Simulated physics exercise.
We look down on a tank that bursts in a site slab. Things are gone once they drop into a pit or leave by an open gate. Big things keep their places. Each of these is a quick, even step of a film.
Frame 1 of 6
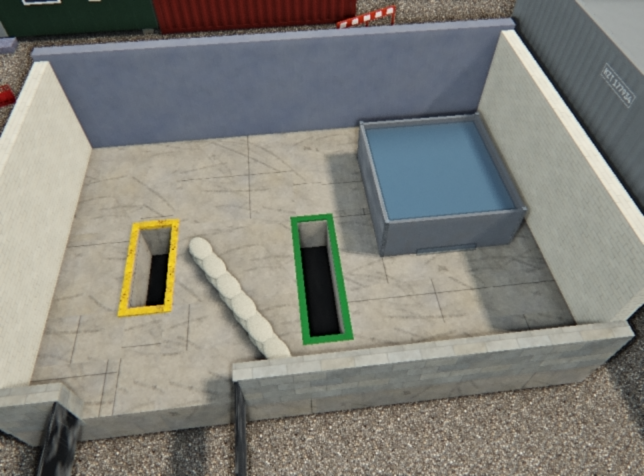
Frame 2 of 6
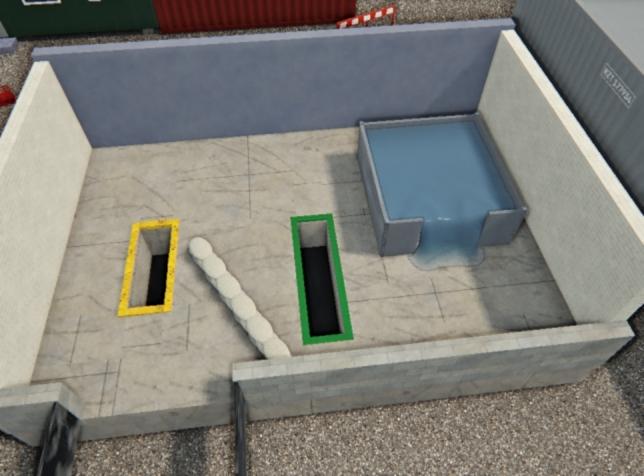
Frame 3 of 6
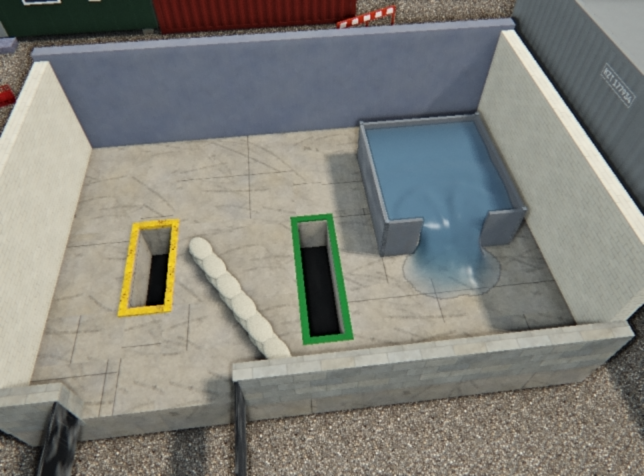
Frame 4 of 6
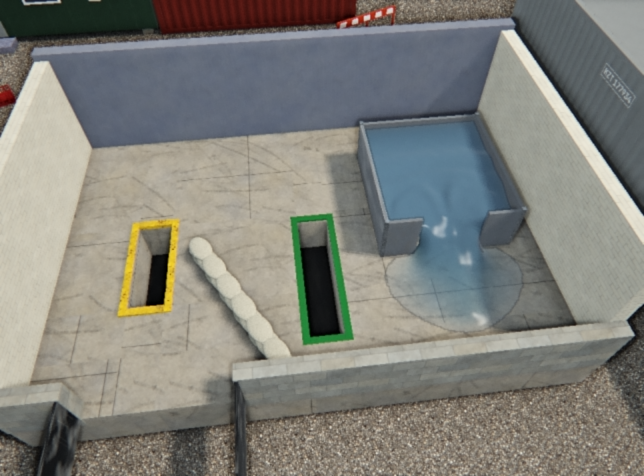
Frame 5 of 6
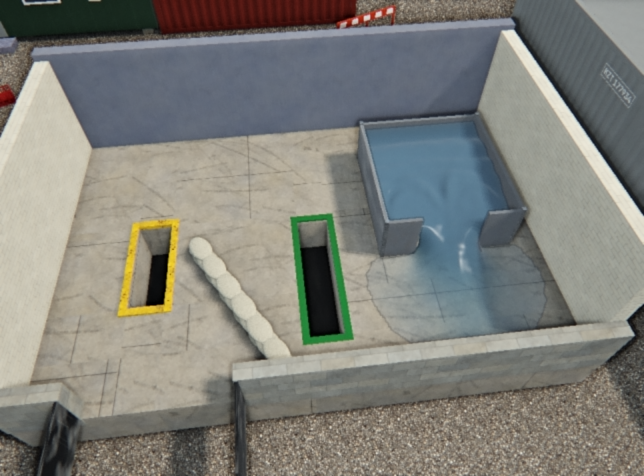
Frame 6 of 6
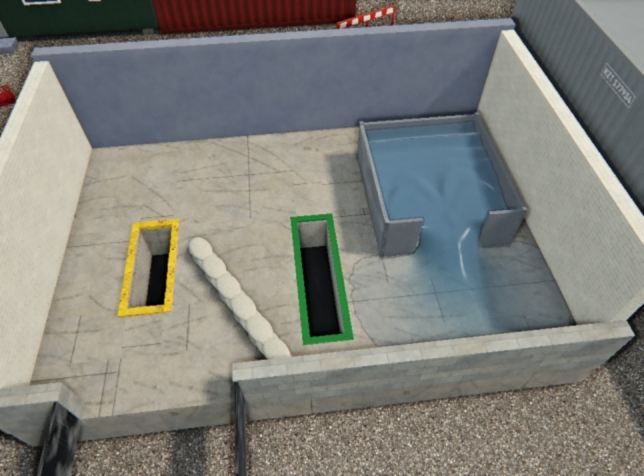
On a walled concrete slab, water pouring from an opening in a grey tank and spreading across the floor near a green-edged pit.
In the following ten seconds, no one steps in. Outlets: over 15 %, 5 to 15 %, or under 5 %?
The gate gets hardly any of it - below five per cent; the yellow pit gets hardly any of it - below five per cent; the green pit gets a big share of it - past fifteen per cent.
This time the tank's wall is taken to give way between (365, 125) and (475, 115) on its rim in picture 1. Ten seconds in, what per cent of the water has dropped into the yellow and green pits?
Per cent: Yellow 8, green 12.
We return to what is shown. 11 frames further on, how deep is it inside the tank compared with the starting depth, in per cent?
Close to 58 in a hundred.
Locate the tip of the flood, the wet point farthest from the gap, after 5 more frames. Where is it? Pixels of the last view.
(267, 381).
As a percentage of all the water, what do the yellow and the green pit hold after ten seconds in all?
Around 0 per cent, then around 28 per cent.
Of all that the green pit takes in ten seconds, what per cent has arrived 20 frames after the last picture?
Around 25 percent.
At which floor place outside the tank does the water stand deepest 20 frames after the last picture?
Around (468, 120).
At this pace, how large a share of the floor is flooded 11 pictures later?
About 25 per cent.
A moment on, water covers 20 % of the floor; the gate 0 %, the yellow pit 0 %, the green pit 0 %.
Next, water covers 25 % of the floor; the gate 0 %, the yellow pit 0 %, the green pit 2 %.
Then, water covers 50 % of the floor; the gate 0 %, the yellow pit 0 %, the green pit 7 %.
Later, water covers 70 % of the floor; the gate 0 %, the yellow pit 0 %, the green pit 17 %.
In the end, water covers 90 % of the floor; the gate 1 %, the yellow pit 0 %, the green pit 28 %.
